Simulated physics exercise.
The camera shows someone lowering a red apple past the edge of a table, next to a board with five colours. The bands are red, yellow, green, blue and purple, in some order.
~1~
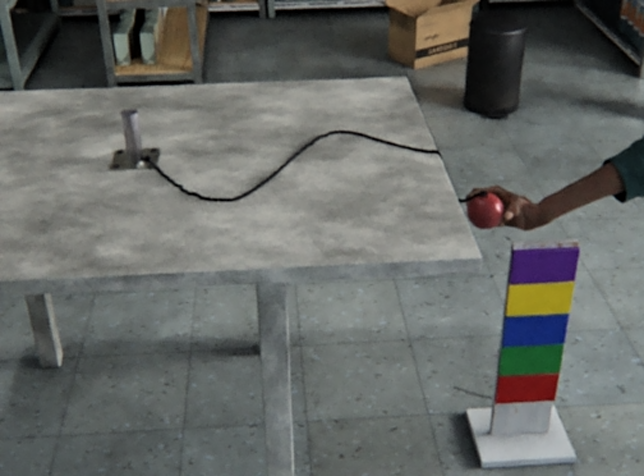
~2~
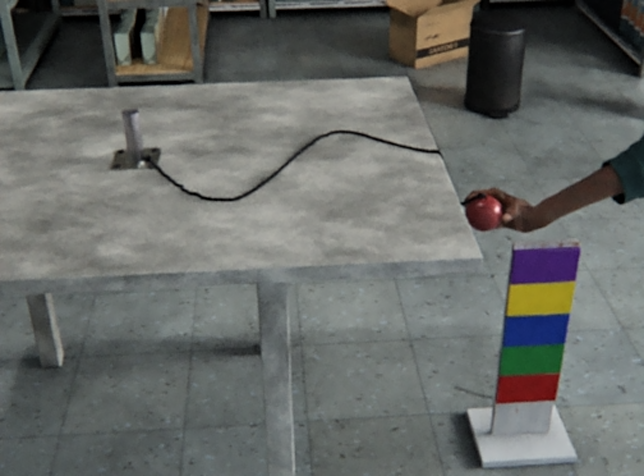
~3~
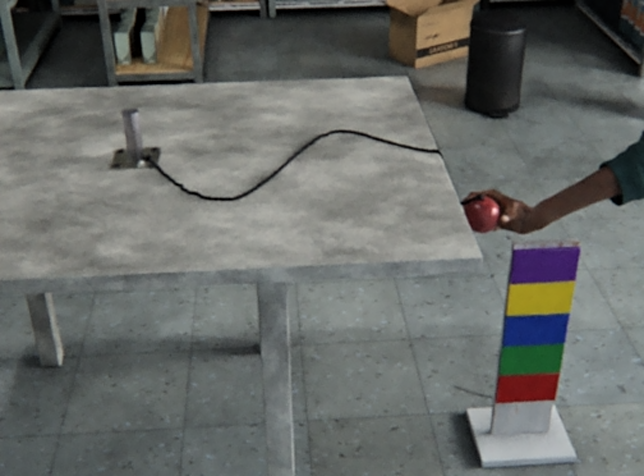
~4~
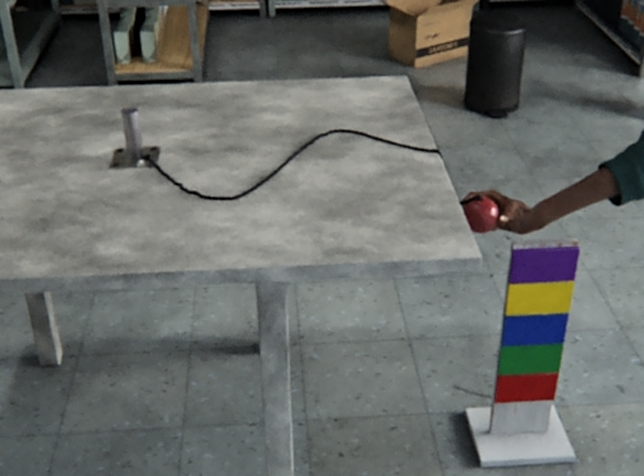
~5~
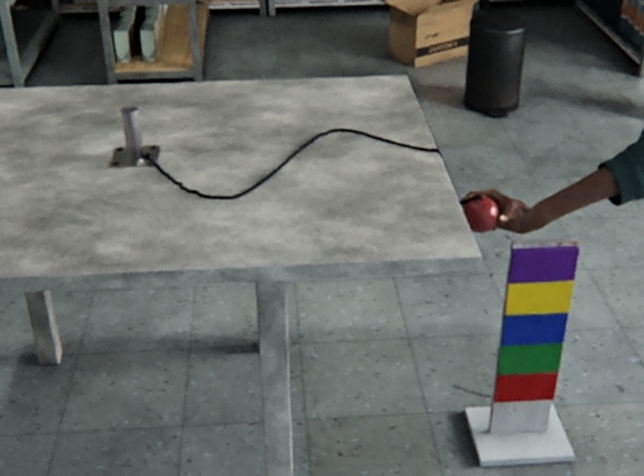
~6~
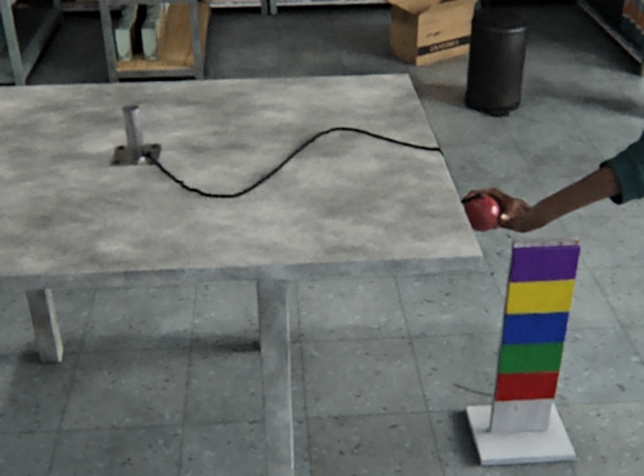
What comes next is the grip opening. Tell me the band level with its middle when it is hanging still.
That is the green band.
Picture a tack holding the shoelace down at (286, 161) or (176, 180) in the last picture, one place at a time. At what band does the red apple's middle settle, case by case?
Try one: Yellow. Try two: Blue.
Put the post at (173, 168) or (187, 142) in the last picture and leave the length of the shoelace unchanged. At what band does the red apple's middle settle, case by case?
Answer, in order: Red, red.
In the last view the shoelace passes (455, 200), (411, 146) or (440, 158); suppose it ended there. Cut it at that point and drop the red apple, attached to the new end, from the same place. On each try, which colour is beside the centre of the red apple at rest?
Try by try, the answer is blue; purple; yellow.
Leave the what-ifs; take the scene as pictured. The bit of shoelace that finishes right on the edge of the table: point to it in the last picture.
Around (321, 133).
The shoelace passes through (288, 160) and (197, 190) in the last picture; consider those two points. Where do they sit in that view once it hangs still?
(378, 161), then (249, 157).
Soon after, apple near (400, 351); level with blue.
After that, apple near (451, 362); level with green.
In the end, apple near (428, 365); level with green. Its middle rests at the green band.
